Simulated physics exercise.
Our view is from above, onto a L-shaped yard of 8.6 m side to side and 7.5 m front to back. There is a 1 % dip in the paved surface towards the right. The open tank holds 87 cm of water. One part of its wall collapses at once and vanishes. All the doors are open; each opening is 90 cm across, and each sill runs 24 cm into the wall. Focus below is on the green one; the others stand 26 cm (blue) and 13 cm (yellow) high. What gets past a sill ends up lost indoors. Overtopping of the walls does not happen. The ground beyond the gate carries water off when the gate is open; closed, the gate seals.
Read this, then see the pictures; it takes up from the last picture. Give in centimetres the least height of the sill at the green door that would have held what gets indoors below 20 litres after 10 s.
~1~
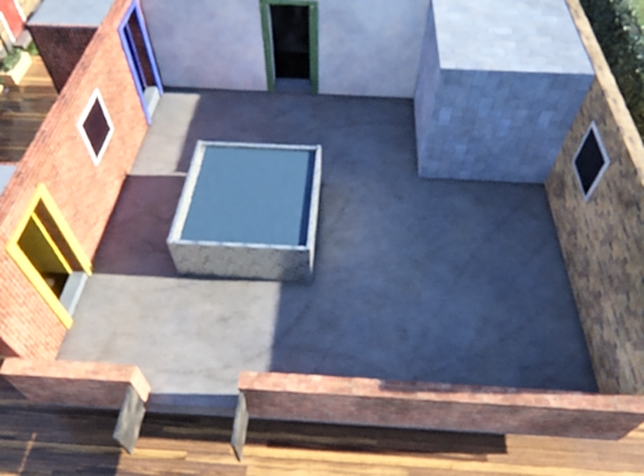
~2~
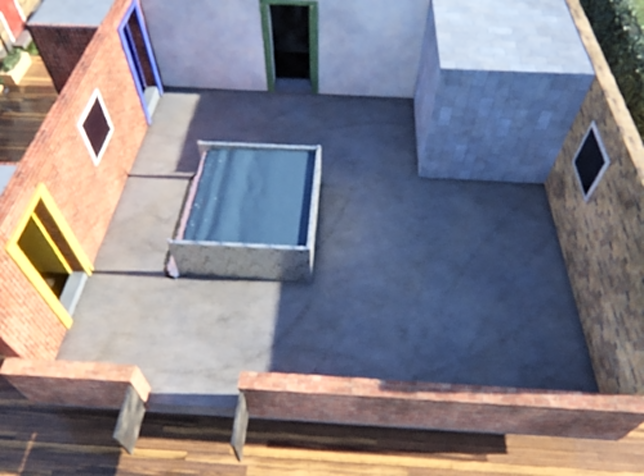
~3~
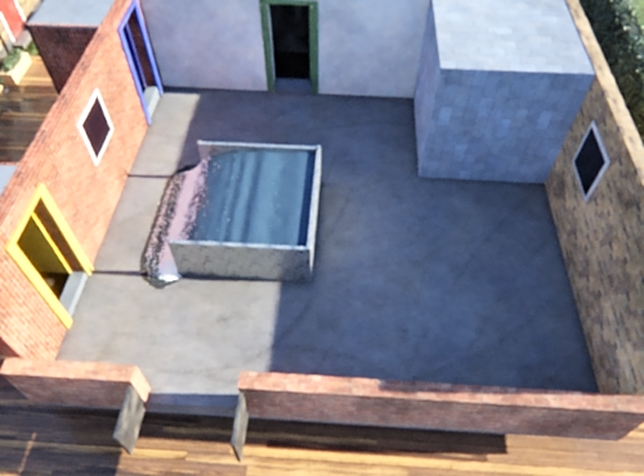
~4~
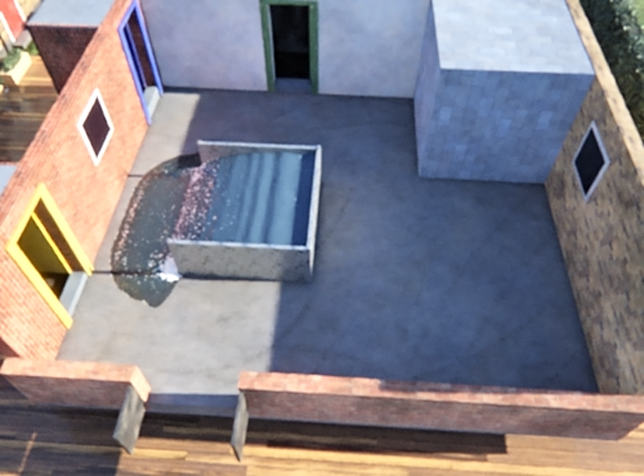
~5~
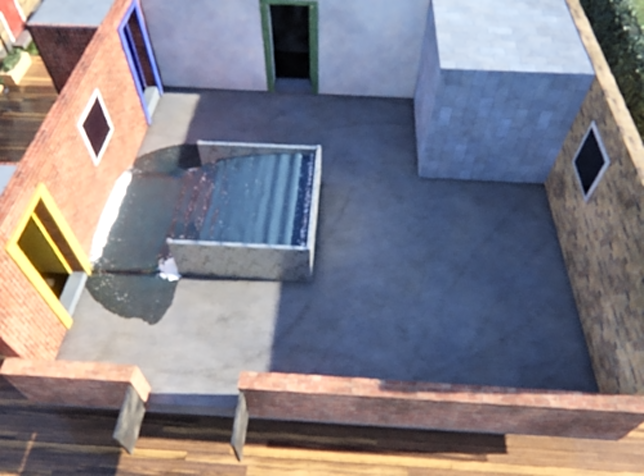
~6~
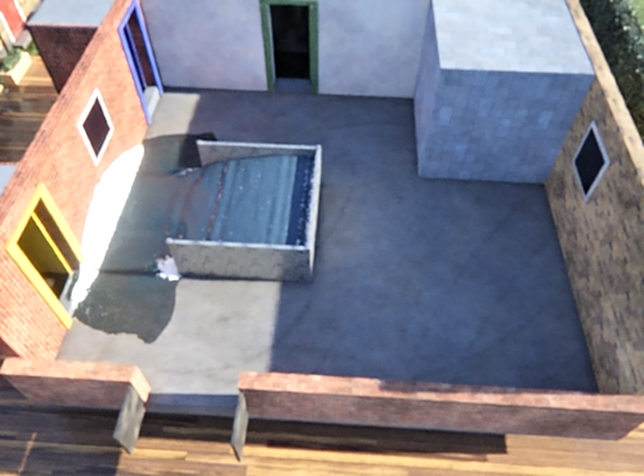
9 cm.
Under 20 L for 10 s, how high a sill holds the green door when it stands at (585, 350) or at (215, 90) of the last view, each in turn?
In turn: About 14.5 cm, about 29 cm.
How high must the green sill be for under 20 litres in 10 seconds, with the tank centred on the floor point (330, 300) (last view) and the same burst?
Then roughly 9.5 cm.
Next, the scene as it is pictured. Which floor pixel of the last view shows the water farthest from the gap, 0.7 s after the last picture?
Pixel close to (163, 89).
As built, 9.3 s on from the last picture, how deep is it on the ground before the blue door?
It comes to about 6.5 centimetres deep.
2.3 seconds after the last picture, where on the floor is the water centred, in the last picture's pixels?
Near (189, 214).
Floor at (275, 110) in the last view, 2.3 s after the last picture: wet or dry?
It is flooded.
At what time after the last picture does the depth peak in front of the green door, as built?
2.8 s.
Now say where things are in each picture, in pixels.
The open tank at (250, 194) is whole and still, 87 cm deep; the green door at (291, 55) is dry, in the first frame.
Water pours out at (193, 210) and has run 0.3 m, to (168, 271); about 7 cm deep outside, 87 cm at the back, in the second frame.
The gap is at (194, 213), the front 0.8 m out at (144, 261); the back of the open tank holds 87 cm, in the third frame.
The gap is at (195, 214), the front 1.4 m out at (116, 249); the back of the open tank holds 86 cm, in the fourth frame.
The front is at (87, 280), 1.7 m from the gap at (195, 214); 6.1 m2 of floor is wet, 78 cm left at the back, in the fifth frame.
Water pours out at (195, 215) and has run 1.9 m, to (74, 313); about 13 cm deep outside, 73 cm at the back; 2.5 m in a straight line remain to the green door at (291, 55), in the sixth frame.
Then, 0.7 s after the last picture water covers 20 % of the floor, deepest (62 cm) near (120, 221); it has not reached the green door.
Then, 2.3 s after the last picture water covers 40 % of the floor, deepest (42 cm) near (47, 380); 14 cm at the green door, 0 litres in over its 21 cm sill.
Then, 9.3 s after the last picture water covers 100 % of the floor, deepest (18 cm) near (466, 408); 5 cm at the green door, 0 litres in over its 21 cm sill.
At the green door as built, the water peaked near 15 cm, 2.9 s after the last picture.
With a sill of 7 cm, 35 litres would have come in within the 10 s; with 11 cm, 9 litres. So under 20 litres takes about 9 cm.
